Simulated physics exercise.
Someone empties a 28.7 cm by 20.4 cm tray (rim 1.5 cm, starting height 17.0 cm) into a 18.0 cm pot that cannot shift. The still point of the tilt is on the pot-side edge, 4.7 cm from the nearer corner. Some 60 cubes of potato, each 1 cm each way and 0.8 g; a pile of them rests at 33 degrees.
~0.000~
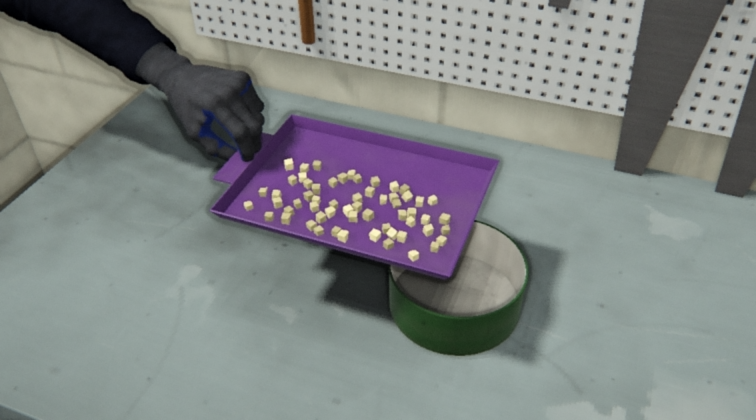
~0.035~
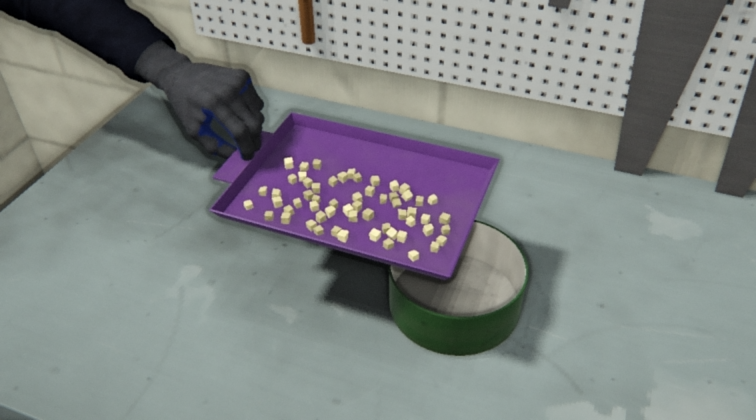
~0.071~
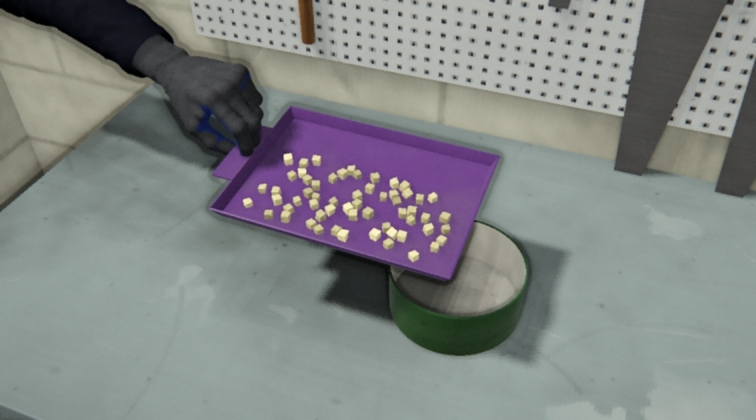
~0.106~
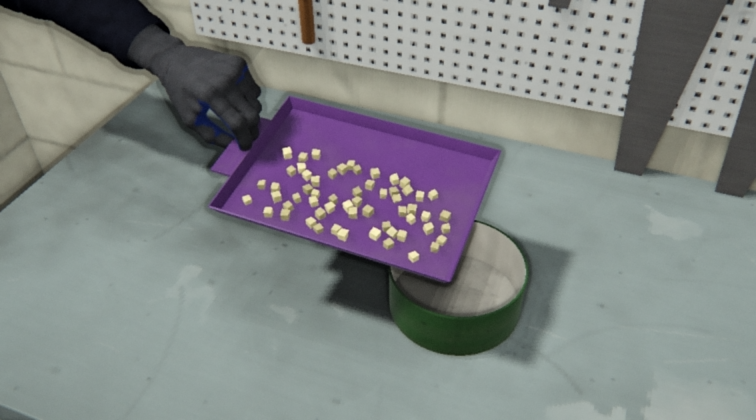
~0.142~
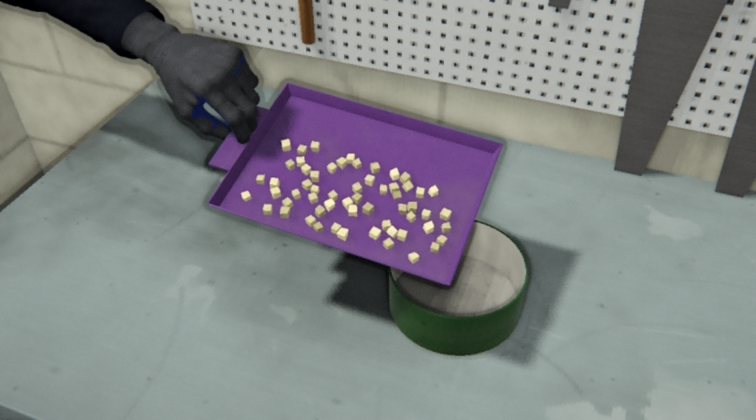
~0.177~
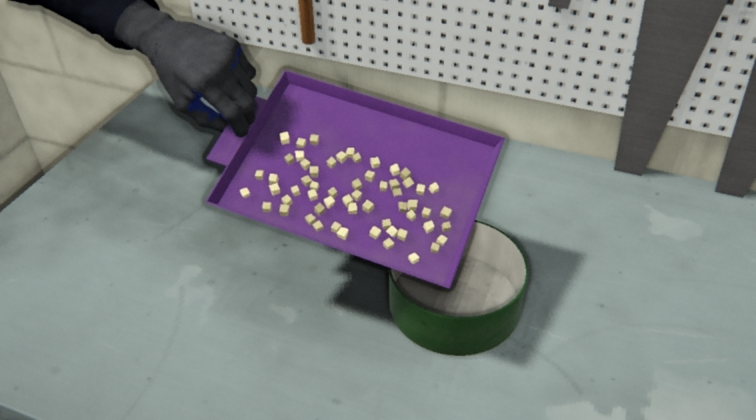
On a pale worktop beside a pegboard, a dark-gloved hand gripped a purple tray scattered with small pale cubes and gradually tilted it toward a green pot, while the cubes stayed spread across it.
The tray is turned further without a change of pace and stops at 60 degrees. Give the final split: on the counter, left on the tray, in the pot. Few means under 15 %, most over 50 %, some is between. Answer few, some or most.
On the counter: Most; left on the tray: Some; in the pot: Few.
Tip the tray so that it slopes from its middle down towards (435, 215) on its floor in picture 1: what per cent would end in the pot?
Some 35 per cent.
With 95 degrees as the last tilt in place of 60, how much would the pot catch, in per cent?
Then about 0 per cent.
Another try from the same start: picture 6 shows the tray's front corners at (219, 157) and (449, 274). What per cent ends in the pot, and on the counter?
Pot 10, counter 75.
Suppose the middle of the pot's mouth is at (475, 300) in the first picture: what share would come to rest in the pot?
Some 10 per cent.
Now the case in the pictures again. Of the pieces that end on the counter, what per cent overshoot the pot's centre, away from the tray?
Some 50 per cent.
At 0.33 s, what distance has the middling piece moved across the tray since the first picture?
About 0 cm.
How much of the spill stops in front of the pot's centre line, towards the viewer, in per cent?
Roughly 100 per cent.
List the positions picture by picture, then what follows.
The first picture shows tray tilt 0 degrees, front corners at (219, 208) and (446, 269); middle of the pieces at (357, 207); pot at (458, 264).
The second picture shows tray tilt 1 degrees, front corners at (218, 207) and (446, 270); middle of the pieces at (357, 206).
The third picture shows tray tilt 3 degrees, front corners at (218, 206) and (446, 272), lowest corner right front; middle of the pieces at (357, 205).
The fourth picture shows tray tilt 7 degrees, front corners at (217, 204) and (445, 274), lowest corner right front; middle of the pieces at (357, 202).
The fifth picture shows tray tilt 12 degrees, front corners at (216, 201) and (445, 277), lowest corner right front; middle of the pieces at (357, 199).
The sixth picture shows tray tilt 18 degrees, front corners at (215, 199) and (445, 280), lowest corner right front; middle of the pieces at (357, 196); pot at (458, 264). The tray's pace is about 150 degrees a second.
After 0.33 s, tilt 41 degrees; the tray holds 100 %, the pot 0 %.
Then, at 0.43 s, tilt 55 degrees; the tray holds 100 %, the pot 0 %.
After 0.66 s, tilt 60 degrees; the tray holds 45 %, the pot 0 %.
By 2.2 s all is still; counter 75 %, tray 25 %, pot 0 %.
